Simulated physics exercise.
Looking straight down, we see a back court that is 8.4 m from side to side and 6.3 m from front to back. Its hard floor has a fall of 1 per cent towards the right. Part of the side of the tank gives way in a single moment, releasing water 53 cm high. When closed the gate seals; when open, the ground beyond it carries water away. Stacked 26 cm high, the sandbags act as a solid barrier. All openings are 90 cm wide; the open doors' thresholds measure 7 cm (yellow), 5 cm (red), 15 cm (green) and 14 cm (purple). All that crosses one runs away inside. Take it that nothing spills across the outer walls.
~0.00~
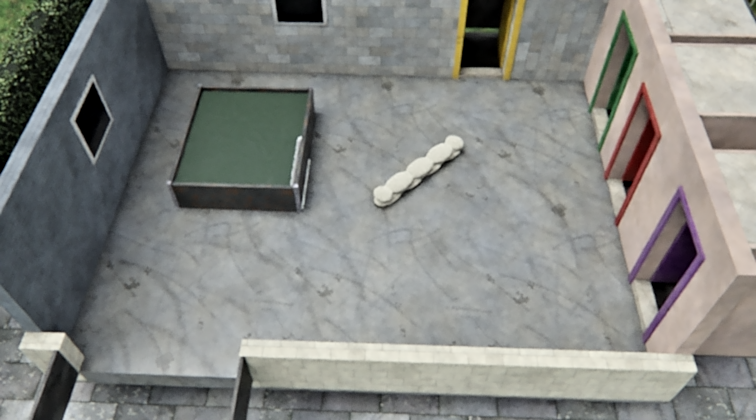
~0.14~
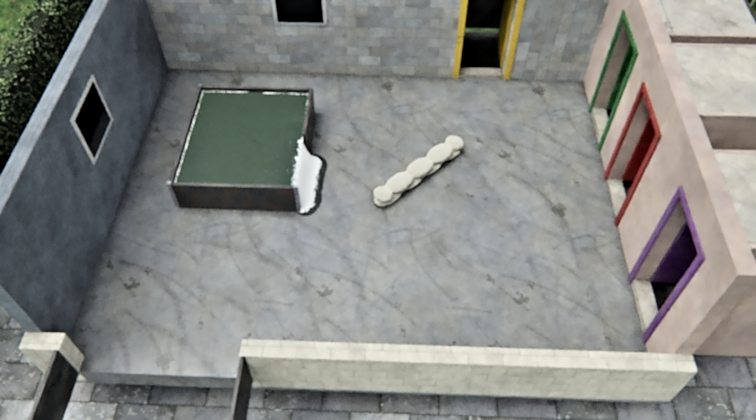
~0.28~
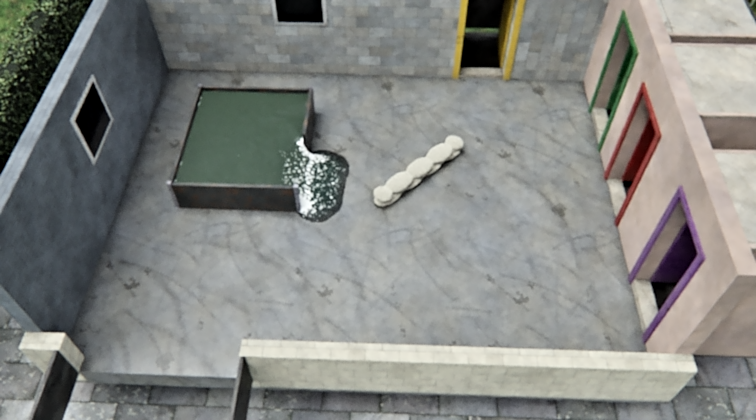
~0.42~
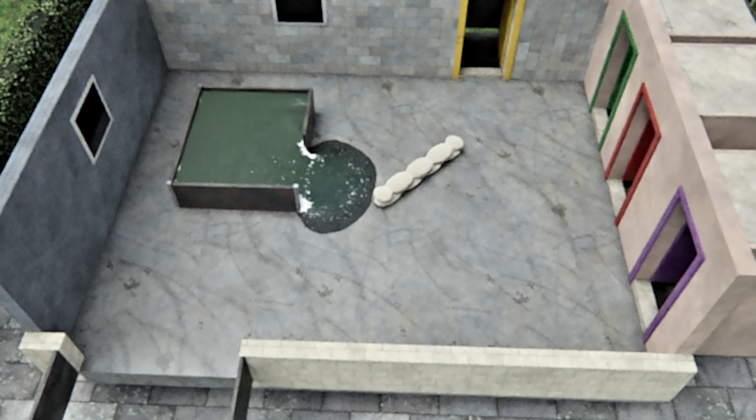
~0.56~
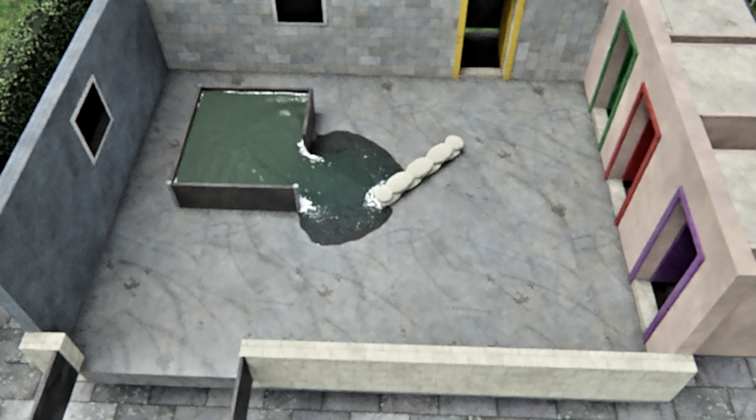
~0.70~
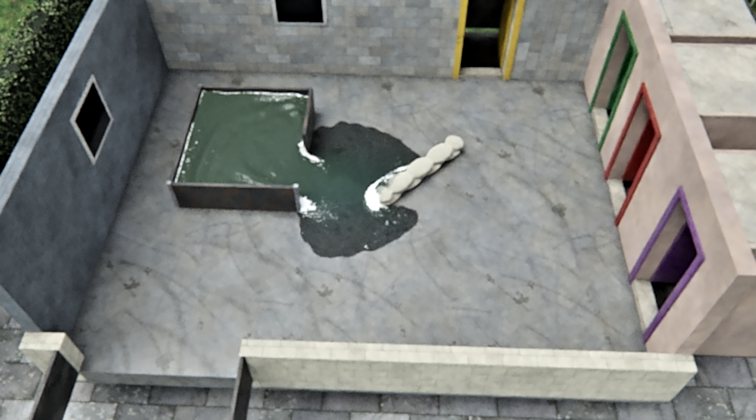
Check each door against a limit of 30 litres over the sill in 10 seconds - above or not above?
One by one: Yellow door: Tops it, red door: Tops it, green door: Fails to top it, purple door: Fails to top it.
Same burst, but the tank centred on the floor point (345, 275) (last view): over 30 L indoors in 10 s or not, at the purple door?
With that change, the limit at the purple door is surpassed.
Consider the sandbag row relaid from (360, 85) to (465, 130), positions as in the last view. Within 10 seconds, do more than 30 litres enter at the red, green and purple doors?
Then the red door is over the mark, the green door short of it, the purple door short of it.
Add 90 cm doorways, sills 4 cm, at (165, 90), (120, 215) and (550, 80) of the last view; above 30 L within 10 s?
Result in order - not enough, not enough, more than that.
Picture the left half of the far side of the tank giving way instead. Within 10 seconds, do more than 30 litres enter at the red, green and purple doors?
Here's how it goes: Red falls short, green falls short, purple falls short.
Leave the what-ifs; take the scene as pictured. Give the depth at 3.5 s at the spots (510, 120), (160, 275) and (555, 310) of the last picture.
Spot one 2 cm, spot two 0 cm, spot three 2 cm.
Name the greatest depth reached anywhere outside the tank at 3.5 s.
Max around 26 cm.
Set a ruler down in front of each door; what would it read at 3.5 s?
You'd get yellow at 16 cm, red at 0 cm, green at 3 cm, and purple at 13 cm.
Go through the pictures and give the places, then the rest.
In the first frame, still water, 53 cm deep, in the tank at (245, 136).
In the second frame, the front is at (317, 158), 0.6 m from the gap at (301, 177); 0.3 m2 of floor is under water; 53 cm left at the back of the tank.
In the third frame, water pours out at (301, 177) and has run 0.8 m, to (324, 217); typically 9 cm deep outside, 53 cm at the tank's back.
In the fourth frame, the front is at (370, 167), 1.2 m from the gap at (301, 178); 1.8 m2 of floor is under water; 53 cm left at the back of the tank.
In the fifth frame, water pours out at (301, 178) and has run 1.7 m, to (400, 176); typically 6 cm deep outside, 53 cm at the tank's back.
In the sixth frame, water pours out at (301, 177) and has run 2.1 m, to (420, 164); typically 5 cm deep outside, 49 cm at the tank's back.
After 1.4 s water covers 15 % of the floor and is deepest (34 cm) near (375, 191); yellow door not reached, red door not reached, green door not reached, purple door not reached.
After 2.2 s water covers 35 % of the floor and is deepest (31 cm) near (375, 191); yellow door 13 cm at the sill, 1 L in, red door not reached, green door not reached, purple door not reached.
After 3.5 s water covers 45 % of the floor and is deepest (26 cm) near (646, 377); yellow door 16 cm at the sill, 59 L in, red door not reached, green door 3 cm at the sill, 0 L in, purple door 13 cm at the sill, 0 L in.
After 6.0 s water covers 60 % of the floor and is deepest (18 cm) near (581, 93); yellow door 11 cm at the sill, 113 L in, red door 11 cm at the sill, 13 L in, green door 10 cm at the sill, 0 L in, purple door 11 cm at the sill, 4 L in.
After 10.0 s water covers 70 % of the floor and is deepest (12 cm) near (580, 87); yellow door 7 cm at the sill, 127 L in, red door 11 cm at the sill, 95 L in, green door 9 cm at the sill, 0 L in, purple door 9 cm at the sill, 4 L in.
